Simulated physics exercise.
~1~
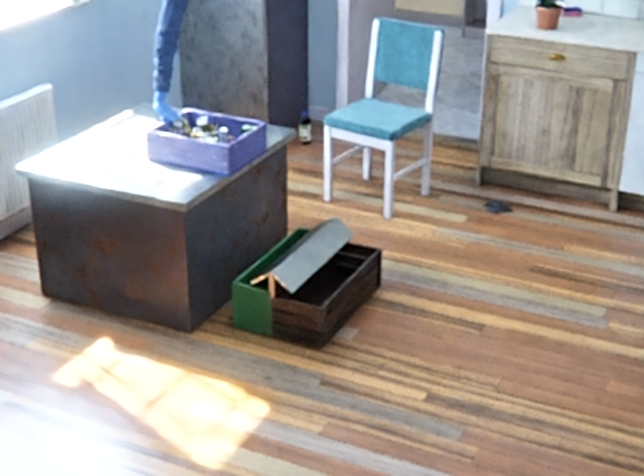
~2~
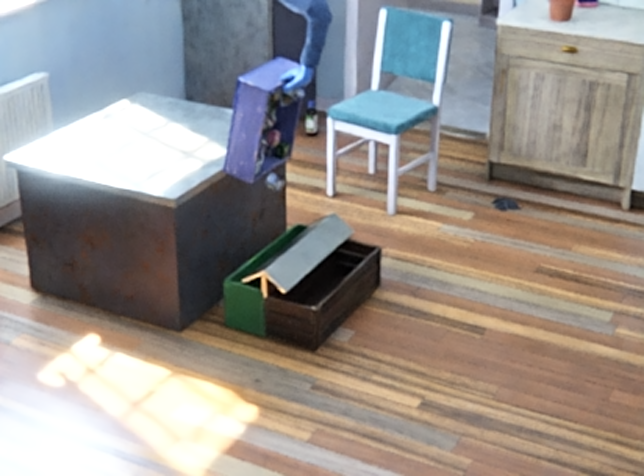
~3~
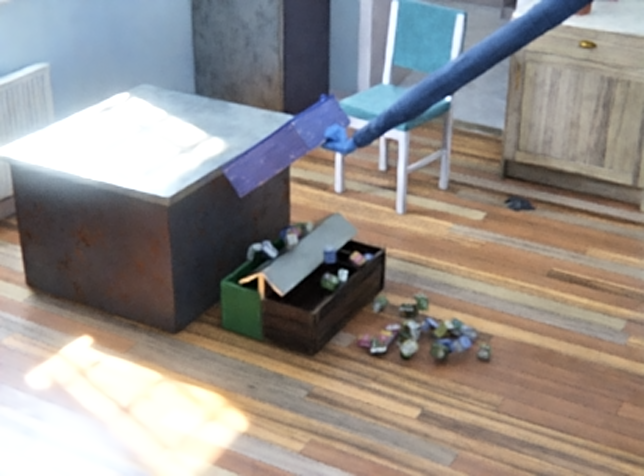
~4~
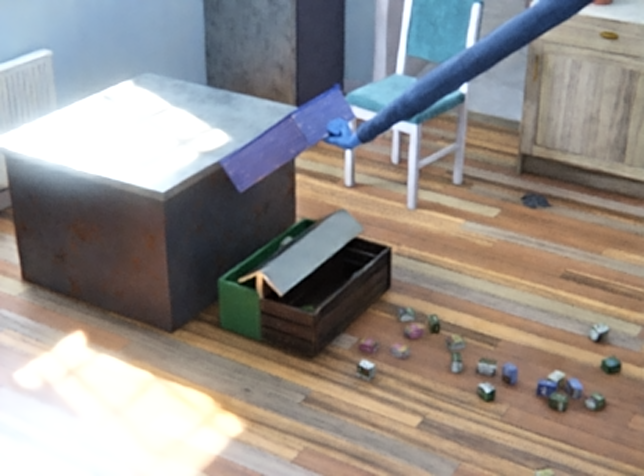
A blue-sleeved hand lifted a small blue crate of little cartons off the bench and tipped it over, spilling them toward a green tub and wooden bin; some dropped inside, but many overshot and ended scattered across the floorboards to the right.
